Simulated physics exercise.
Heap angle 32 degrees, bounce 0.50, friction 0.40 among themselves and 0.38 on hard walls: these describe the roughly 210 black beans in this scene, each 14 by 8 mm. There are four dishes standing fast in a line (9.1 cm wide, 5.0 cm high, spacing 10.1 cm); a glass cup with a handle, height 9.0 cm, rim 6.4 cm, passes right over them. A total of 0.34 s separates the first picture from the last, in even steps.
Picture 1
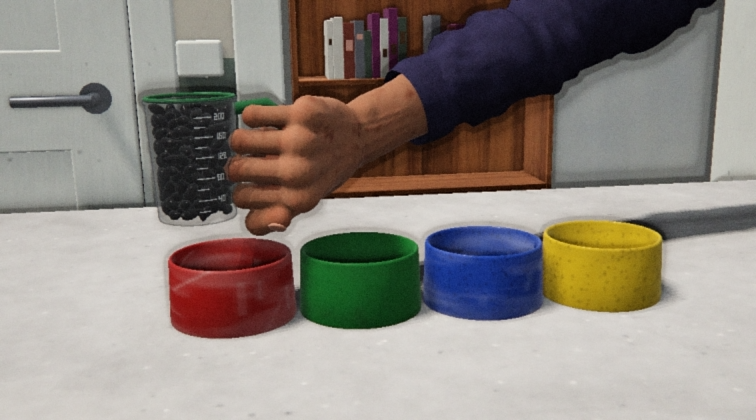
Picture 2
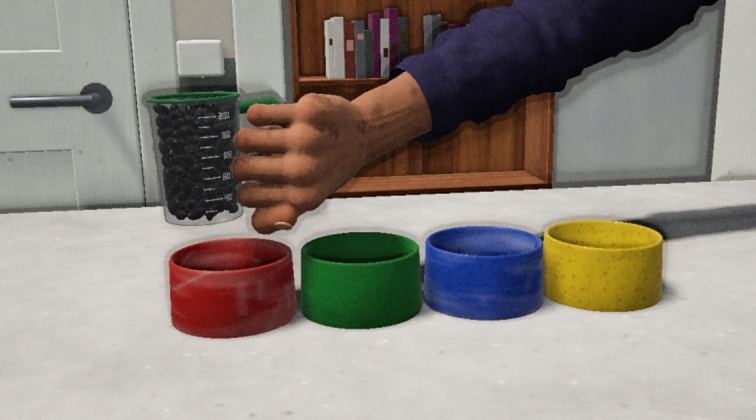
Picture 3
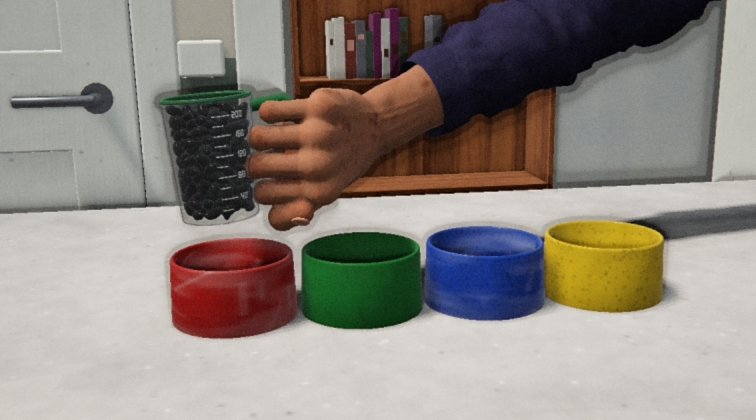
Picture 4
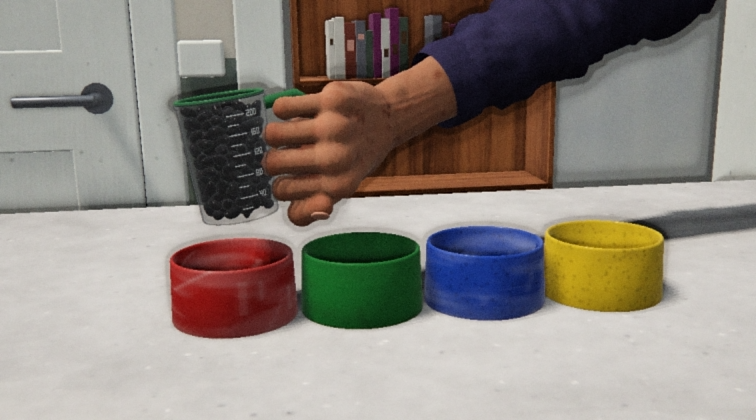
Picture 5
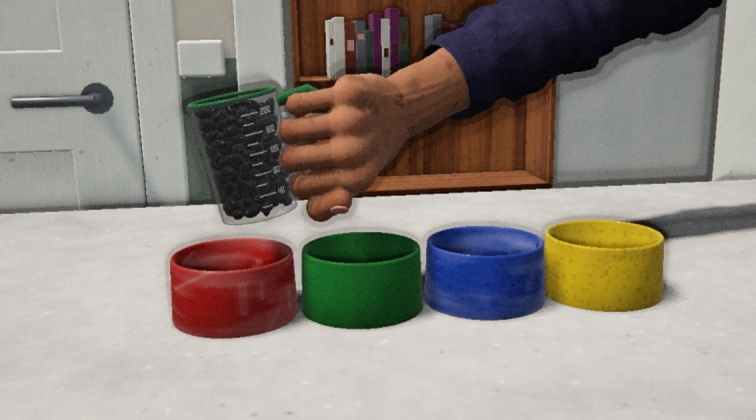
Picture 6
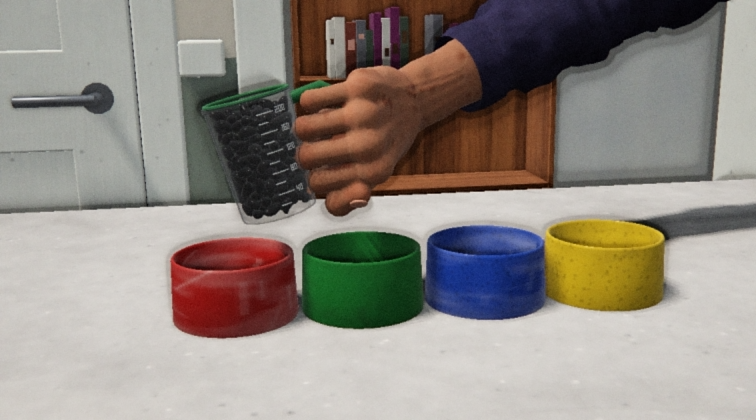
Hand moving a clear cup of black beans slowly rightward above red, green, blue and yellow dishes while tilting it slightly.
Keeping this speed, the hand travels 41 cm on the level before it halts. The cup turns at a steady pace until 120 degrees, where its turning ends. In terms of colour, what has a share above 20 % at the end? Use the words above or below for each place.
Red: Below; blue: Below; green: Below; yellow: Above; counter: Below.
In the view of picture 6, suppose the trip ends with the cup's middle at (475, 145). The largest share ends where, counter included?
That'd be green, it takes the most.
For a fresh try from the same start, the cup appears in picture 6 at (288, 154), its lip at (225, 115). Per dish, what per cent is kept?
You'd end up with red at 0, blue at 10, green at 0 and yellow at 90.
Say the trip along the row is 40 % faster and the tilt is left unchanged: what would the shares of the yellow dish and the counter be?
Yellow: 100; counter: 0.
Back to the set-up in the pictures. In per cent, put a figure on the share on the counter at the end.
Roughly 0 per cent.
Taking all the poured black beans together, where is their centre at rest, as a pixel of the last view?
My guess is close to (608, 265).
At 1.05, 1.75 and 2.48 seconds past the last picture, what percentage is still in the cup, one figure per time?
One after the other: 100, 90, 5 in a hundred.
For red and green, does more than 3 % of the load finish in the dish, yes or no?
Dish red: It misses. Dish green: It misses.
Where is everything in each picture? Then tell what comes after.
The first frame shows cup at (194, 158), tilt 0 degrees, lip at (145, 99), moved 0.0 cm; middle of the pieces at (193, 158); red dish at (231, 255); green dish at (359, 248); blue dish at (483, 241); yellow dish at (602, 235).
The second frame shows cup at (199, 158), tilt 1 degrees, lip at (150, 99), moved 0.3 cm; middle of the pieces at (198, 158).
The third frame shows cup at (214, 157), tilt 4 degrees, lip at (162, 101), moved 1.4 cm; middle of the pieces at (213, 158).
The fourth frame shows cup at (230, 157), tilt 7 degrees, lip at (176, 104), moved 2.6 cm; middle of the pieces at (229, 157).
The fifth frame shows cup at (246, 156), tilt 10 degrees, lip at (190, 106), moved 3.8 cm; middle of the pieces at (246, 157).
The sixth frame shows cup at (263, 155), tilt 13 degrees, lip at (204, 109), moved 5.0 cm; middle of the pieces at (262, 156); red dish at (233, 254); green dish at (362, 247); blue dish at (485, 241); yellow dish at (604, 234).
Then, 1.05 s after the last picture, tilt 62 degrees; cup holds 100 %.
Then, 1.75 s after the last picture, tilt 95 degrees; cup holds 90 %, blue 5 %, yellow 5 %.
Then, 2.48 s after the last picture, tilt 120 degrees; cup holds 5 %, blue 5 %, yellow 85 %.
In the end, red 0 %, blue 5 %, green 0 %, yellow 95 %, counter 0 %.
